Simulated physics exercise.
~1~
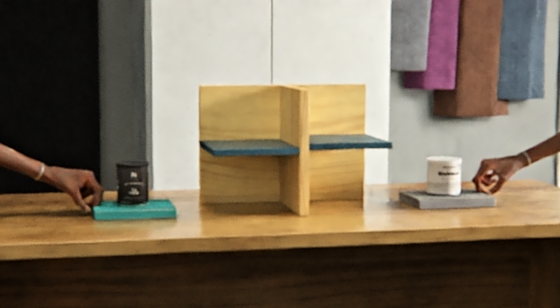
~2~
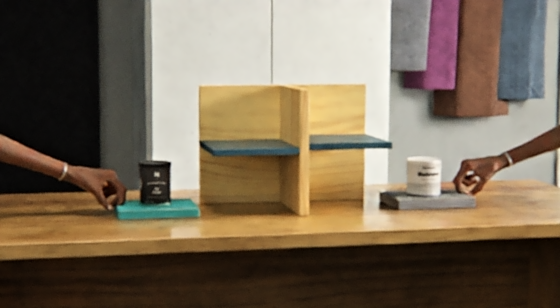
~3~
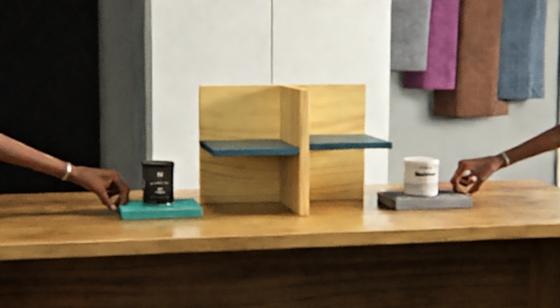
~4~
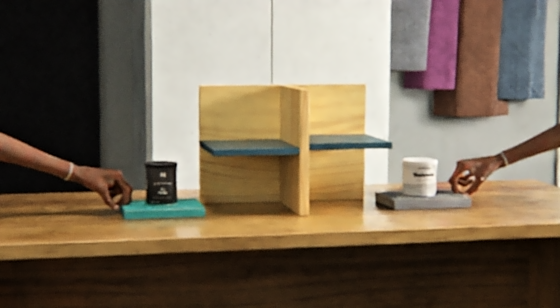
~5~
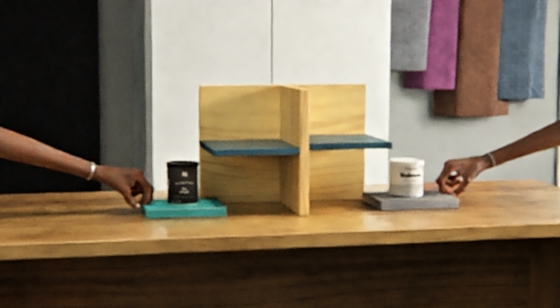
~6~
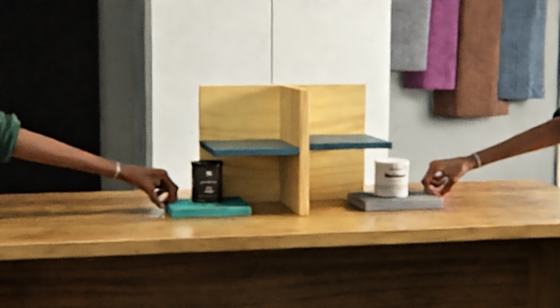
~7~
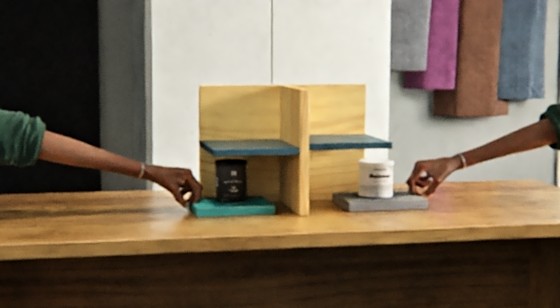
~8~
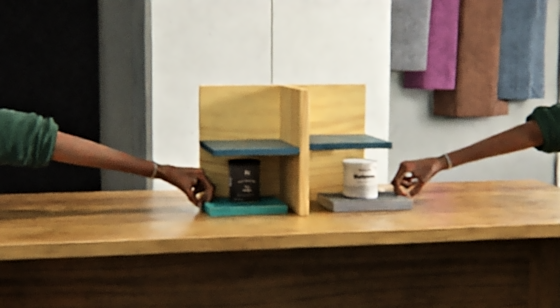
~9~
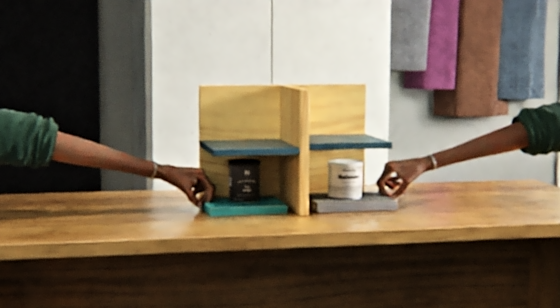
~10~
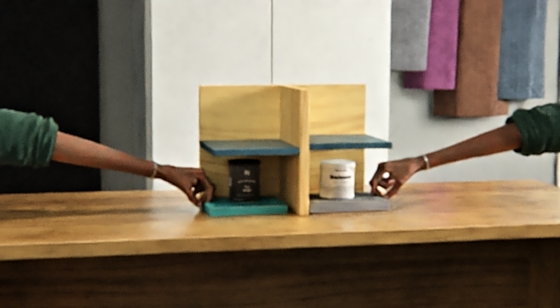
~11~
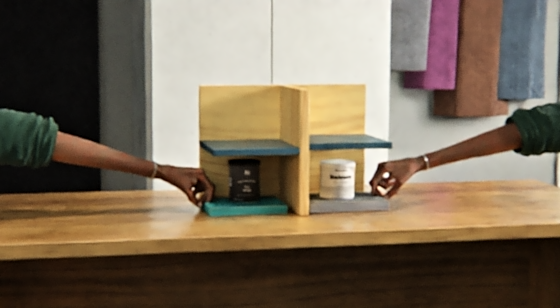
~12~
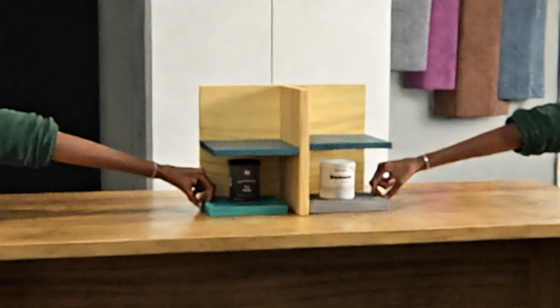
The footage shows two hands pushing a turquoise board carrying a black pot and a grey board carrying a white tin inward from opposite sides of a wooden table, pausing briefly, until both containers sit upright beneath the blue shelves of a wooden stand, hands still at the boards.
